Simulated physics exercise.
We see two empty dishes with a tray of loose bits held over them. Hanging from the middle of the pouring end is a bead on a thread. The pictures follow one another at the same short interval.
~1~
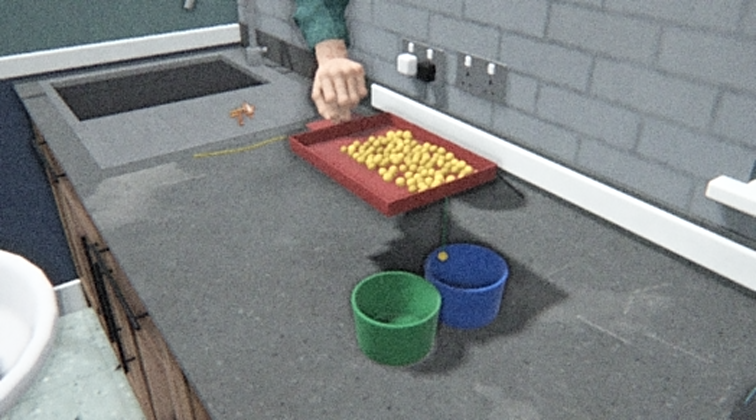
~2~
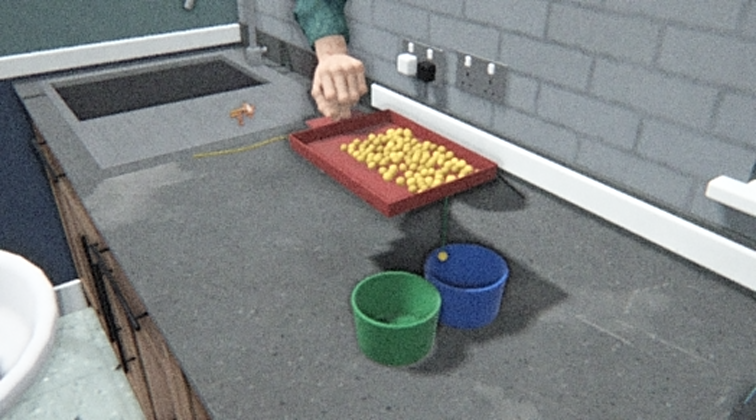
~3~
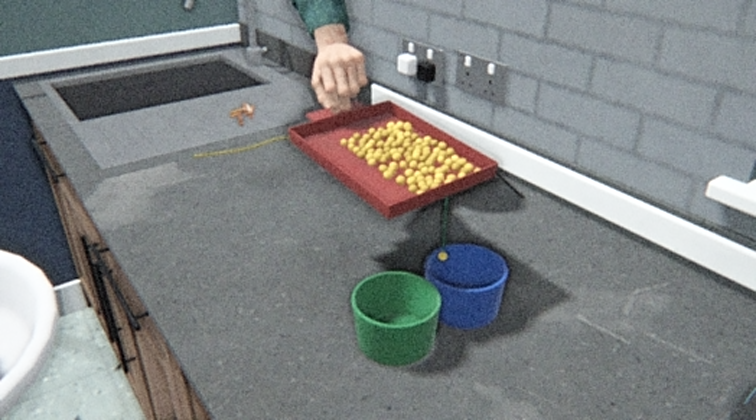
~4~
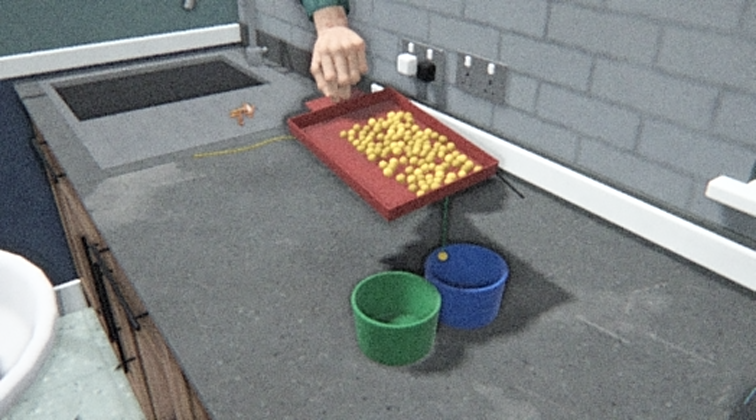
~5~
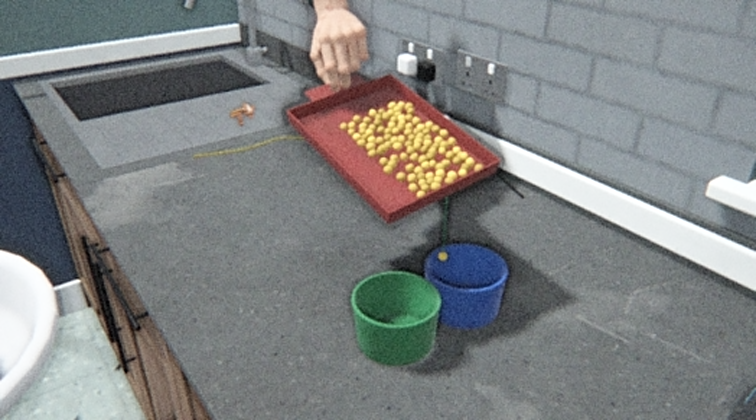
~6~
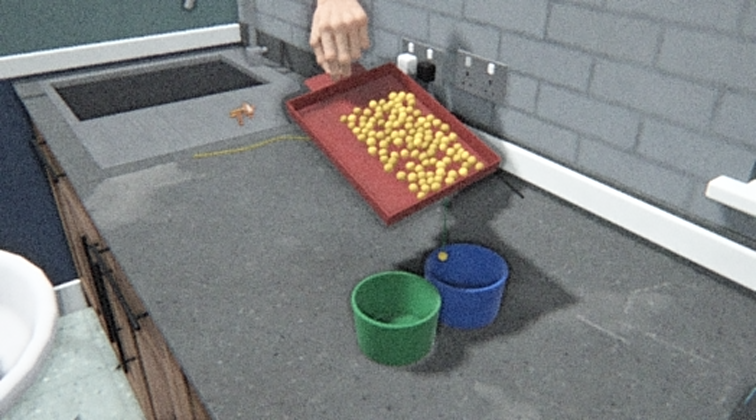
At the start, a hand holds a red tray of yellow balls level above a green dish and a blue dish on a grey counter. The hand then lifts the back of the tray steadily, tilting it toward its lower left corner, while the balls stay on it and both dishes remain still.
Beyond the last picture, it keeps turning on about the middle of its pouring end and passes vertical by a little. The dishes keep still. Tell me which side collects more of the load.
Left.
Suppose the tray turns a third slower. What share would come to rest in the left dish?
That works out at roughly 70 per cent.
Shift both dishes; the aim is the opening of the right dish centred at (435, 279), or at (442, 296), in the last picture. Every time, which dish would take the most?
First try: The rightmost dish. Second try: The rightmost dish.
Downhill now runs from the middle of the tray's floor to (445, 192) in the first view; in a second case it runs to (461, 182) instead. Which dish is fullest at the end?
The rightmost dish; the rightmost dish.
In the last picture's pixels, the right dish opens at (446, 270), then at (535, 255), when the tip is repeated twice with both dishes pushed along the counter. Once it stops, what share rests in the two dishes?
Around 60 then around 30 per cent.
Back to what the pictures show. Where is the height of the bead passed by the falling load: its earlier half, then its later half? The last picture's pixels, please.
Around (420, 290) at first; around (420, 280) after that.
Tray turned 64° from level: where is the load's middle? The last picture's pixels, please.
(414, 174).
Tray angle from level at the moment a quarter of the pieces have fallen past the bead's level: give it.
Around 115°, give or take.
Just after the last frame, tray tipped steeply; every one on the tray.
A moment on, tray tipped past a quarter turn; almost all on the tray; just a few in the left dish.
Further on, tray tipped past a quarter turn; roughly two thirds in the left dish; just a few in the right dish; roughly a third outside both.
When it is over, tray tipped past a quarter turn; roughly two thirds in the left dish; just a few in the right dish; roughly a third outside both.
